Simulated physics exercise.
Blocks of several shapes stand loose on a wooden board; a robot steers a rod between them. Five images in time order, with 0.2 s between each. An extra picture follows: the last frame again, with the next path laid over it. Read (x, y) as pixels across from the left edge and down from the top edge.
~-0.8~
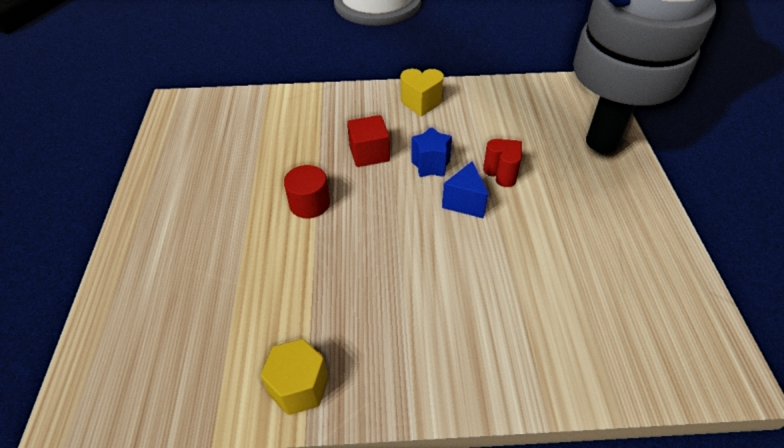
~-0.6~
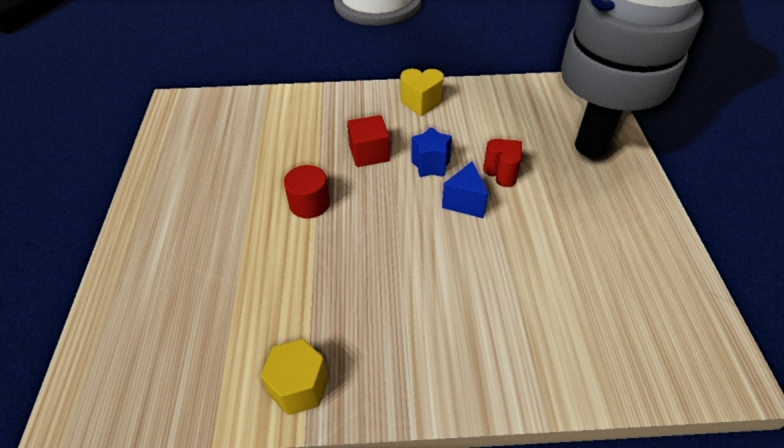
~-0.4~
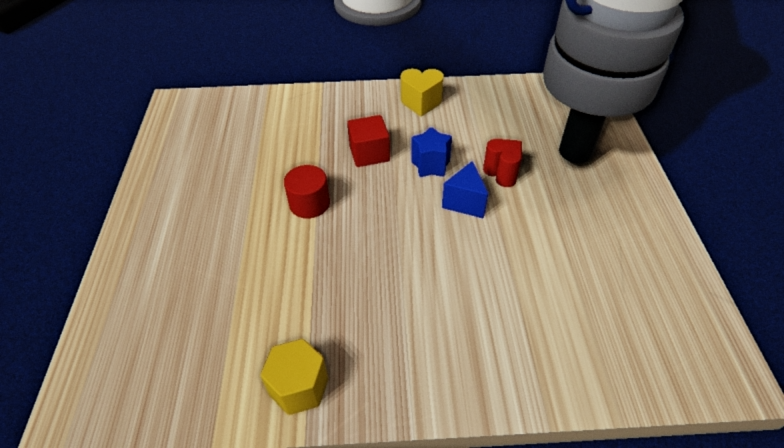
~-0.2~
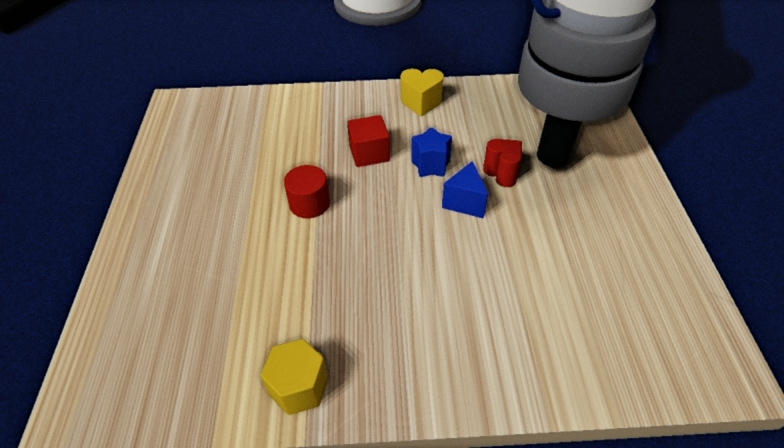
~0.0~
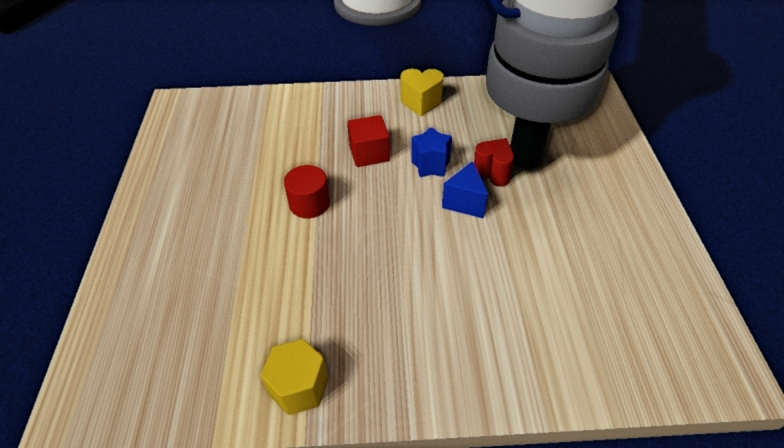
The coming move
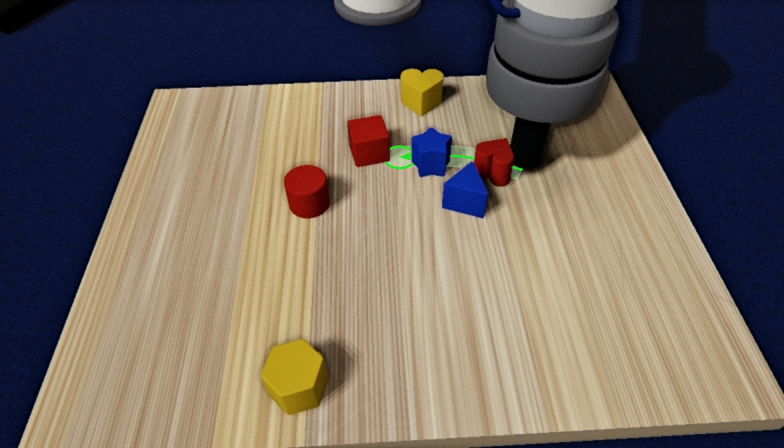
A grey robot tool with a black rod slides left across the right side of a pale wooden board, seen from above at an angle by a still camera. On the board, a yellow heart, red cube, blue star, blue triangle and red heart cluster toward the back, with a red cylinder left of them and a yellow hexagon near the front. The rod meets the red heart and nudges it slightly left, while the other blocks stay still.
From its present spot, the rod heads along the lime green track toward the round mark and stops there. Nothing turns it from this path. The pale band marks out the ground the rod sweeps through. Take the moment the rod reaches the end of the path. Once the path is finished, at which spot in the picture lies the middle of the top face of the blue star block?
Its top middle: (393, 153).
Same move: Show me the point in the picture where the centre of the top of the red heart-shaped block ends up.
Around pixel (458, 153).
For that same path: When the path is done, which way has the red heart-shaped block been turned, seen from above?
It spins anti-clockwise.
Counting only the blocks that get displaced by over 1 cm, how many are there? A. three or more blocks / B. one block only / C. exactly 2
I choose C.
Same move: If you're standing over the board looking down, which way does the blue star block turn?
Turns anticlockwise.
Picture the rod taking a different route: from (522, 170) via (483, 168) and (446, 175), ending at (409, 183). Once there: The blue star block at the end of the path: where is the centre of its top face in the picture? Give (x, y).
The middle of its upper face will lie at (391, 140).
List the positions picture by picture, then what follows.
In the first picture, rod tip (602, 143); block tops, red square block (368, 128); blue star block (432, 140); blue triangle (468, 179); red heart-shaped block (507, 148).
In the second picture, rod (591, 147); blocks unchanged.
In the third picture, rod (575, 152); blocks unchanged.
In the fourth picture, rod (553, 156); blocks unchanged.
In the fifth picture, rod (525, 158); red square block (368, 128); blue star block (432, 140); blue triangle (468, 179); red heart-shaped block (497, 149).
Path on the board, from (522, 170) over (461, 157) to (400, 157).
On the path given first. One third of the way, rod (482, 148); red heart-shaped block (465, 150), turned 45° anticlockwise.
Two thirds of the way, rod (441, 144); blue star block (418, 144), turned 15° clockwise; red heart-shaped block (458, 153), turned 70° anticlockwise.
At the end, rod (399, 145); red square block (364, 128); blue star block (393, 153), turned 25° anticlockwise; blue triangle in place; red heart-shaped block (458, 153), turned 70° anticlockwise.
